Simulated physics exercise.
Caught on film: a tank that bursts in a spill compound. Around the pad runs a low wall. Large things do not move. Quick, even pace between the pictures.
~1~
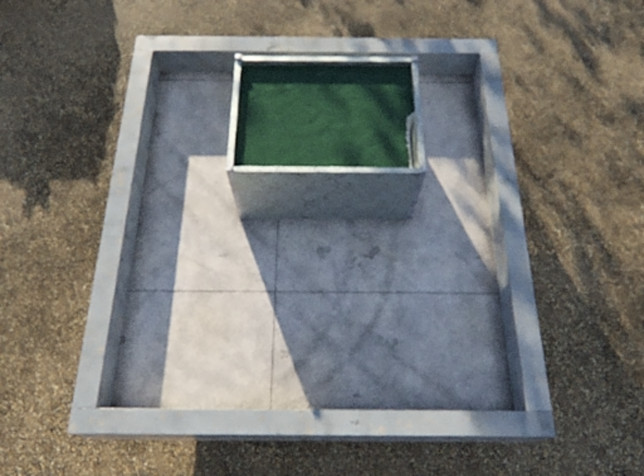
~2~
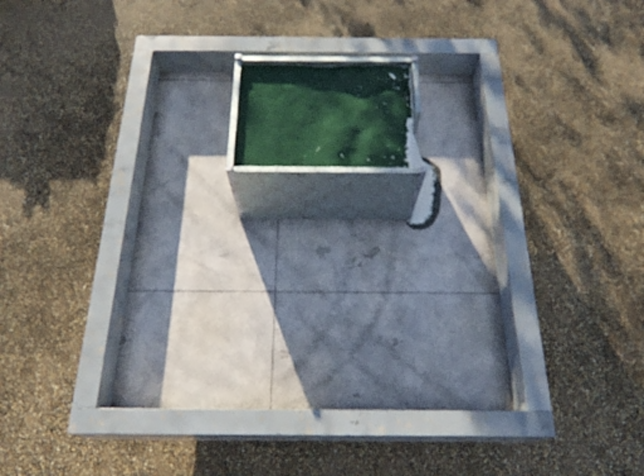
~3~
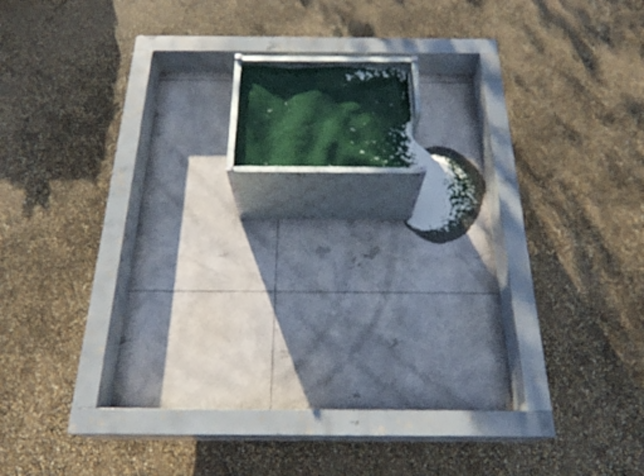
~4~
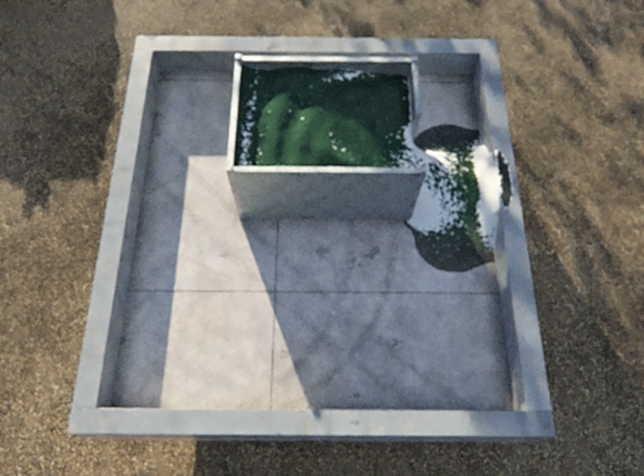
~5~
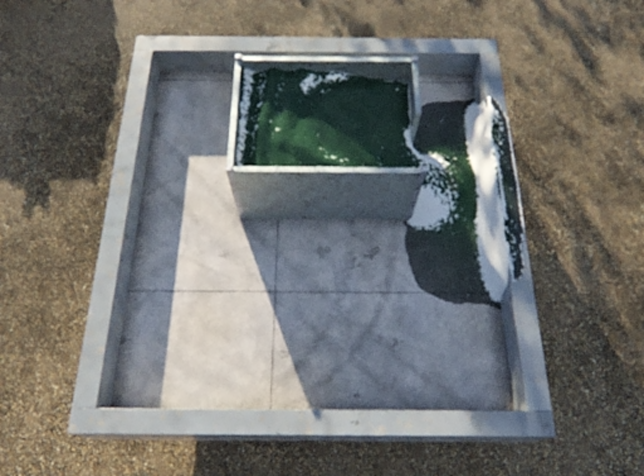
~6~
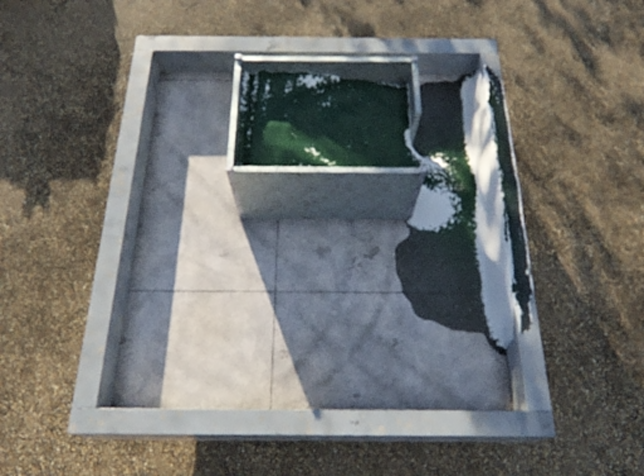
Green water bursts from the right side of a small rectangular tank on a pale concrete pad, seen from above by a camera that stays still. The grey-walled tank sits near the back, inside a low square wall with brown, shadow-dappled ground around it. The water spills through the gap, fans out in white foam, strikes the right wall, and spreads along it toward the back and front.
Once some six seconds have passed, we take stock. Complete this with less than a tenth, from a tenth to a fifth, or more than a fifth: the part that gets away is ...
The part that gets away is less than a tenth.
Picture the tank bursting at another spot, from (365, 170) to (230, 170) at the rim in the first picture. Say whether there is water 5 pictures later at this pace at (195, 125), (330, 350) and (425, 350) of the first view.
Spared, soaked, soaked.
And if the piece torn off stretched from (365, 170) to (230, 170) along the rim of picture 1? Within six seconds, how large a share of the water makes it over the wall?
Close to 6 per cent, I reckon.
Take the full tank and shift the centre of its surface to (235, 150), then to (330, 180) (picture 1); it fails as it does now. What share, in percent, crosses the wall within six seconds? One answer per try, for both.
Respectively 2 and 6 per cent.
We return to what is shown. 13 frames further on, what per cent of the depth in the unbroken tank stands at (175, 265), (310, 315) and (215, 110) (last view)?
The three come to some 0, 2 and 4 per cent respectively.
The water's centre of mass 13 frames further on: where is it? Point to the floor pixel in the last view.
The spot I would choose is (348, 203).
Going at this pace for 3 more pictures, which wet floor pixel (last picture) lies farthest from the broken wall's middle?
At roughly (506, 415).
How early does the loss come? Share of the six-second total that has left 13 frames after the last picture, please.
Close to 95 per cent, I'd say.
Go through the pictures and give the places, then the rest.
The first picture shows still water in the tank at (326, 116).
In the second picture, the front is at (418, 223), out from the gap at (409, 172).
In the third picture, the front is at (473, 176), out from the gap at (408, 174).
In the fourth picture, the front is at (491, 251), out from the gap at (408, 176).
In the fifth picture, water pours out at (408, 176) and has run to (497, 300).
In the sixth picture, water pours out at (408, 176) and has run to (503, 347).
A moment on, water covers 25 % of the floor; the low wall has let 0 % over.
Next, water covers 30 % of the floor; the low wall has let 2 % over.
Then, water covers 60 % of the floor; the low wall has let 6 % over.
Later, water covers 75 % of the floor; the low wall has let 7 % over.
In the end, water covers 80 % of the floor; the low wall has let 7 % over.
